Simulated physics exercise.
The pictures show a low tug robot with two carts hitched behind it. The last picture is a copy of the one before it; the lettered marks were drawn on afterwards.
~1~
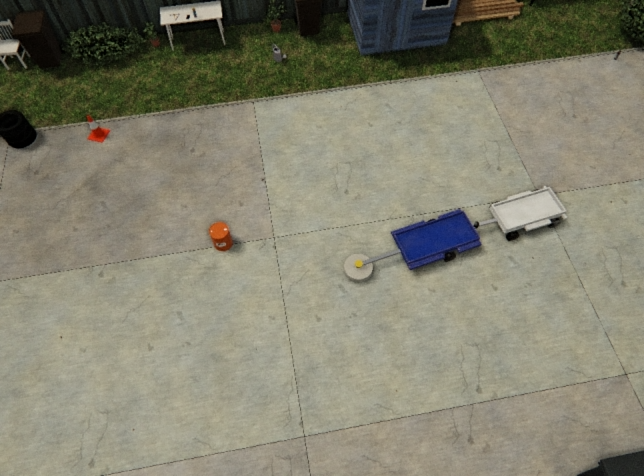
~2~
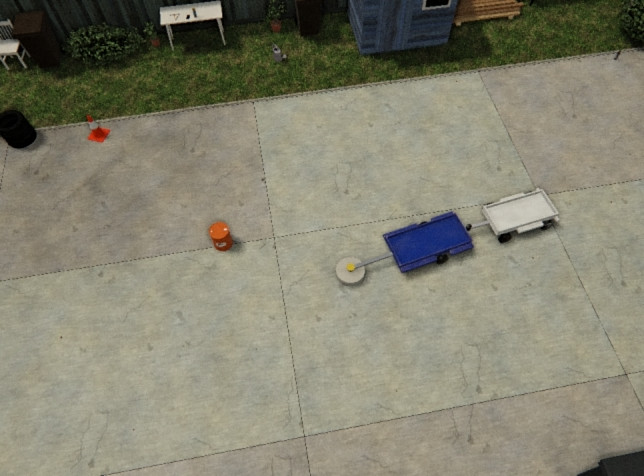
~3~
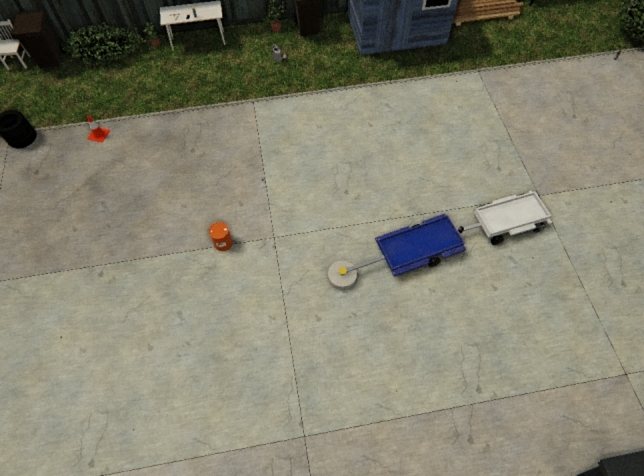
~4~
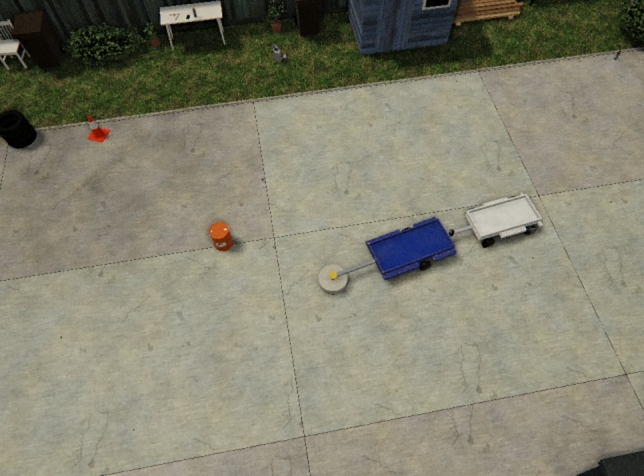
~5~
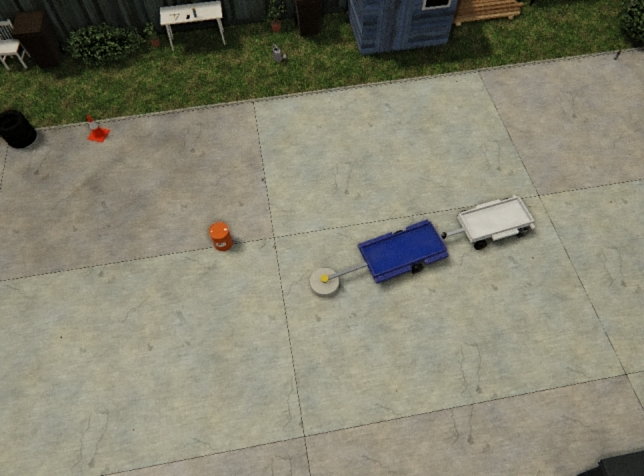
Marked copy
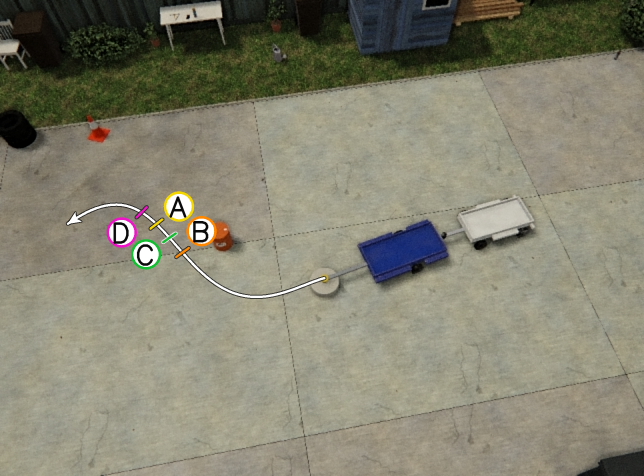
Low round robot towing a blue cart and a white cart slowly leftward across a concrete yard, near an orange keg.
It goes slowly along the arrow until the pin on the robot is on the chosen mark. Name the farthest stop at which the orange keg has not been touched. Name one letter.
Up to mark B.
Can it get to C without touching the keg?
No.
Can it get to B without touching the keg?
Yes.
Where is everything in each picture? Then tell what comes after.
In the first picture, robot (358, 267); blue cart (436, 238); white cart (527, 210).
In the second picture, robot (350, 271); blue cart (428, 240); white cart (520, 212); orange keg (224, 243).
In the third picture, robot (342, 274); blue cart (420, 243); white cart (512, 214); orange keg (224, 243).
In the fourth picture, robot (333, 279); blue cart (411, 247); white cart (503, 217); orange keg (224, 243).
In the fifth picture, robot (324, 281); blue cart (403, 250); white cart (495, 219); orange keg (224, 243).
On the marked copy, A at (156, 224); B at (182, 253); C at (170, 238); D at (142, 212); the route from (324, 278) via (183, 254) to (68, 224).
Following B. Soon after the start, robot (269, 299), last cart (446, 235).
Later, robot (215, 286), last cart (401, 253).
In the end, robot (184, 256), last cart (365, 266); nothing has been touched.
As for the rest, A is too far, the keg has been hit; C is too far, the keg has been hit; D is too far, the keg has been hit.
